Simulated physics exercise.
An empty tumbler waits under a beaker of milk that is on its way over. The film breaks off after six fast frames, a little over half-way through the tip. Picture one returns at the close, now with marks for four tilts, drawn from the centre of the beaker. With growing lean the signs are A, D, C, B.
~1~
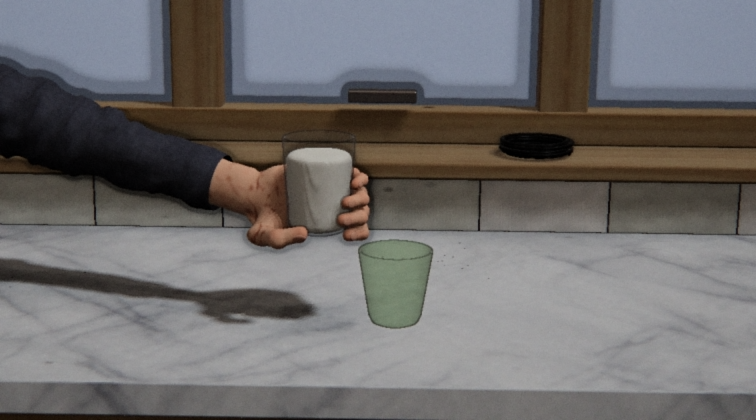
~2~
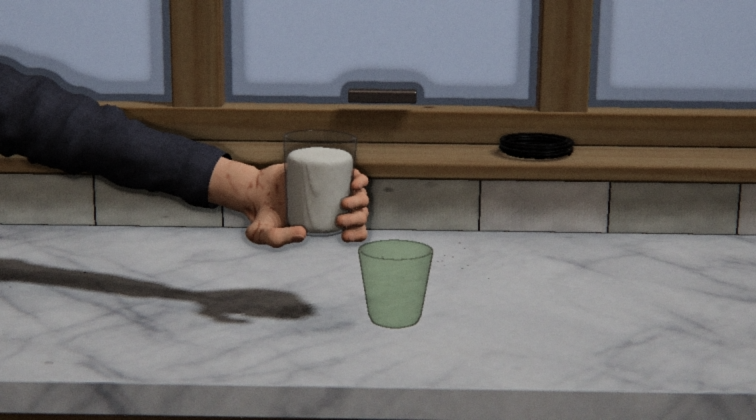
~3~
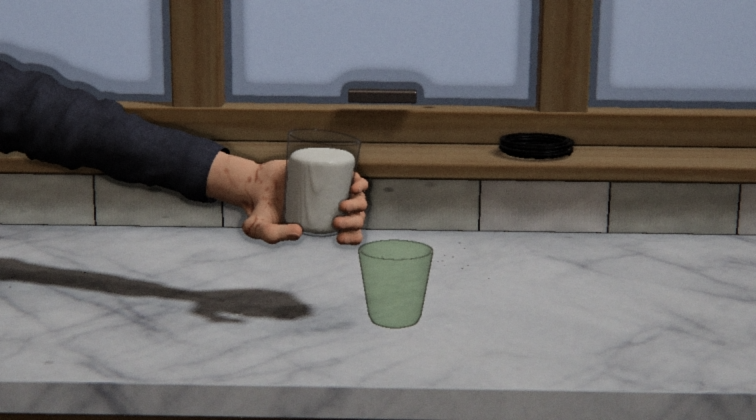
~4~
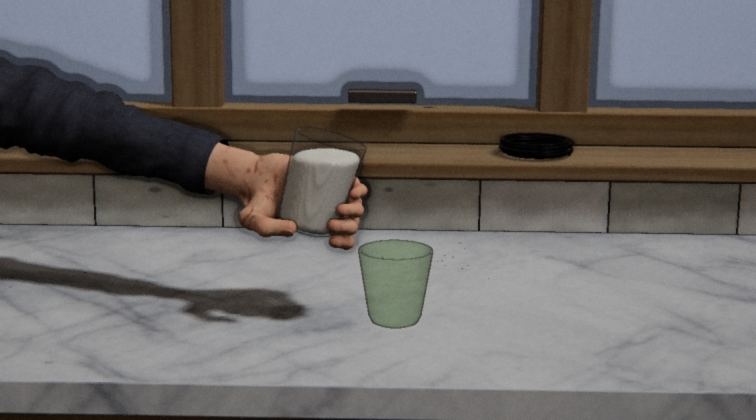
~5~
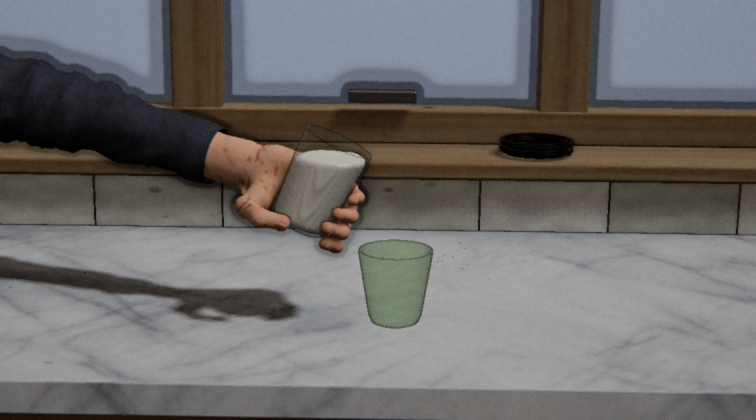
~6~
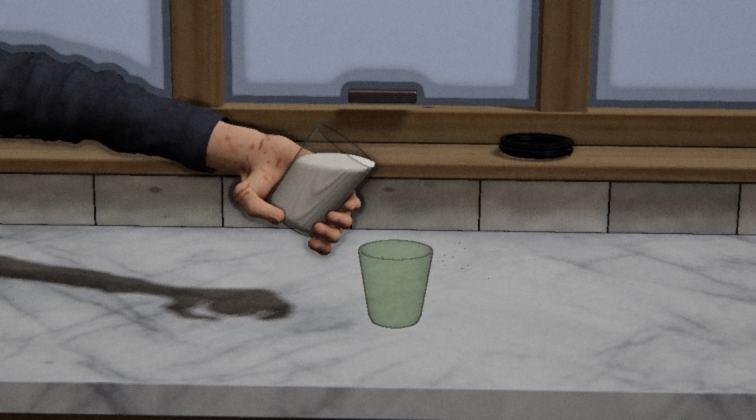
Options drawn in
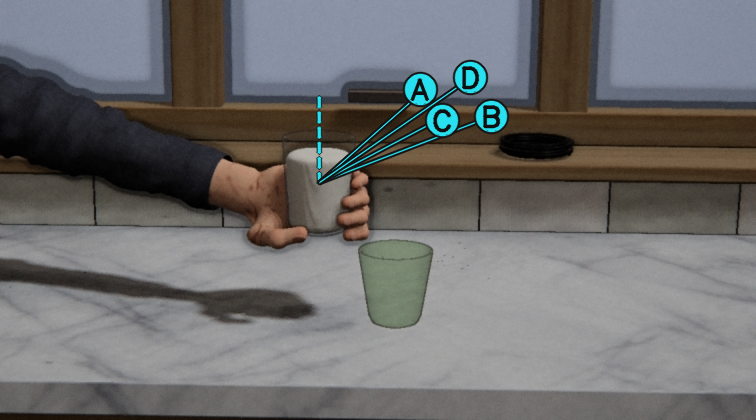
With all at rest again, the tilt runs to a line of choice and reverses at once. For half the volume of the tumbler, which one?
Take B.
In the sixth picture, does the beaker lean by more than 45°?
No, it does not.
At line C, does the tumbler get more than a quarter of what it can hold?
Yes, clearly.
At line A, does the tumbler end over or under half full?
Under.
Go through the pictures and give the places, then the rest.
In the first frame, upright, lip at (353, 136); rim of the tumbler round (396, 249); nothing has left yet.
In the second frame, upright, lip at (354, 138); nothing has left yet.
In the third frame, tipped about 7°, lip at (358, 141); nothing has left yet.
In the fourth frame, tipped about 15°, lip at (364, 147); nothing has left yet.
In the fifth frame, tipped about 26°, lip at (370, 156); nothing has left yet.
In the sixth frame, tipped about 36°, lip at (374, 165); nothing has left yet.
In cyan, A at (409, 102); B at (475, 122); C at (426, 126); D at (456, 87).
For line A, the tumbler ends with about 14 % of what it can hold.
For line B, the tumbler ends with about 49 % of what it can hold.
For line C, the tumbler ends with about 35 % of what it can hold.
For line D, the tumbler ends with about 23 % of what it can hold.
